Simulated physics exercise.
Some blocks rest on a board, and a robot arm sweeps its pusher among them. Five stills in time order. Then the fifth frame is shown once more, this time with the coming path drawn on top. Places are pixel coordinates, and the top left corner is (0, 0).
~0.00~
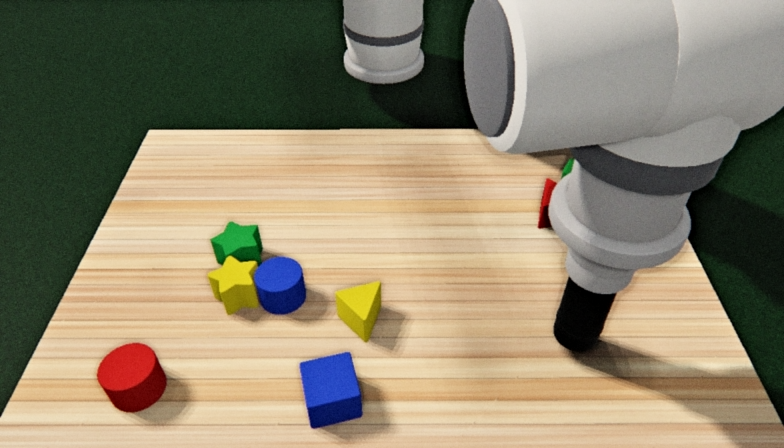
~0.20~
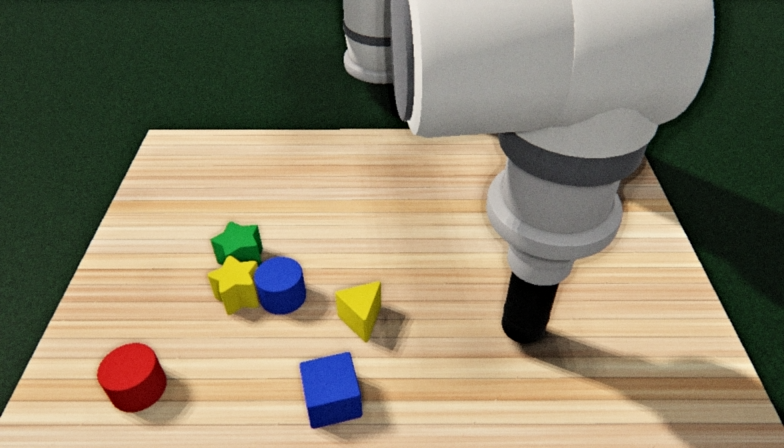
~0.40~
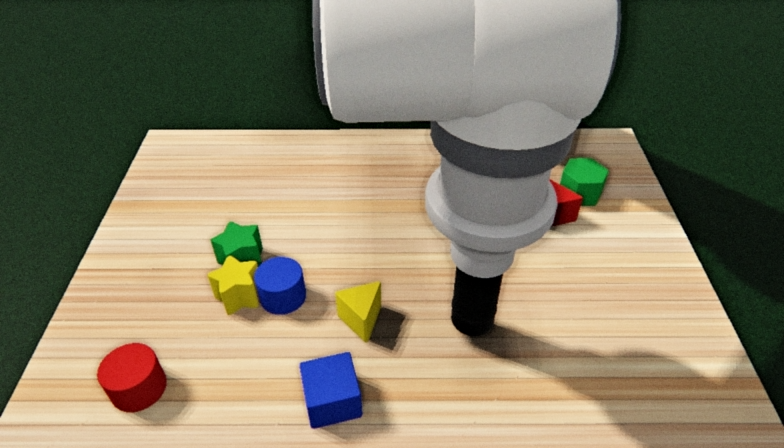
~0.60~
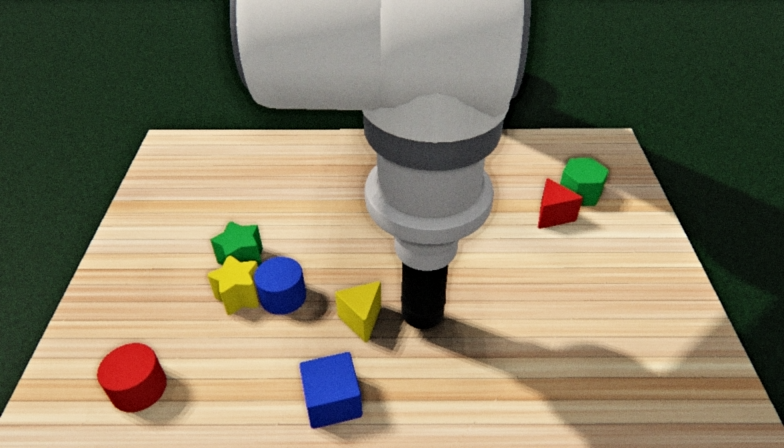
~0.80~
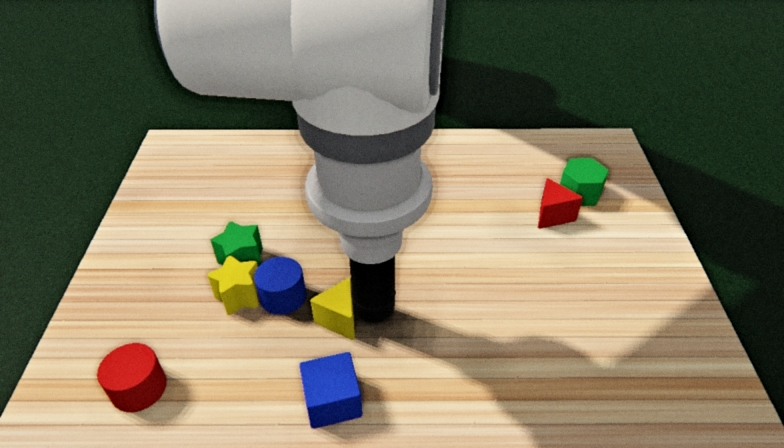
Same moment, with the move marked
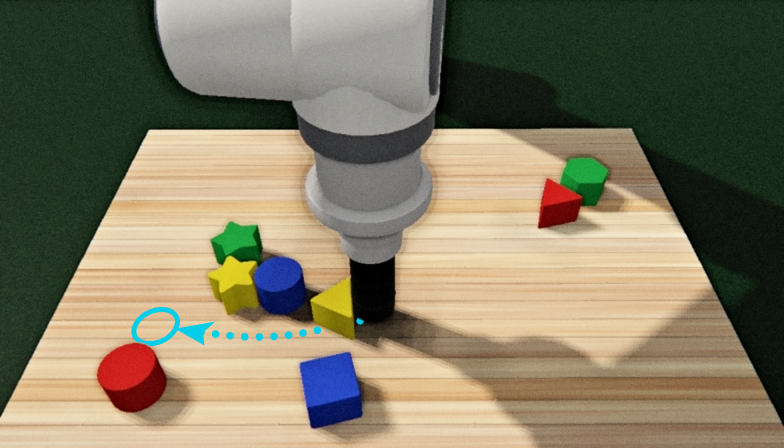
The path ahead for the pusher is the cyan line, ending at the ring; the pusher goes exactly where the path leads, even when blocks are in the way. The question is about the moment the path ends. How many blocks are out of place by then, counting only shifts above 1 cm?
Only one block.
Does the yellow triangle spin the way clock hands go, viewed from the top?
Answer: Yes.
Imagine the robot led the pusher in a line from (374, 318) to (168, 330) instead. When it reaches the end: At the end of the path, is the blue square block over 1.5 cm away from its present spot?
No
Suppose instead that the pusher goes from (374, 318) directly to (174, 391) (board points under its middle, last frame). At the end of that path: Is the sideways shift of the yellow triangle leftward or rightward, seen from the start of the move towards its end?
It will end up to the right.
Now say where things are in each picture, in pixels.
Tip of the pusher at (575, 335), middles of tops, yellow star at (233, 273), yellow triangle at (360, 297), in the first picture.
Pusher at (523, 327), nothing pushed, in the second picture.
Pusher at (472, 320), nothing pushed, in the third picture.
Pusher at (423, 314), nothing pushed, in the fourth picture.
Pusher at (374, 307), yellow star at (233, 273), yellow triangle at (338, 297), in the fifth picture.
The line goes from (374, 318) via (264, 337), ending at (156, 326).
On the path given first. One third of the way, pusher at (299, 323); yellow triangle at (261, 305), turned 30° clockwise.
Two thirds of the way, pusher at (222, 325); yellow triangle at (185, 304), turned 35° clockwise.
At the end, pusher at (151, 316); yellow star unmoved; yellow triangle at (112, 297), turned 20° clockwise.
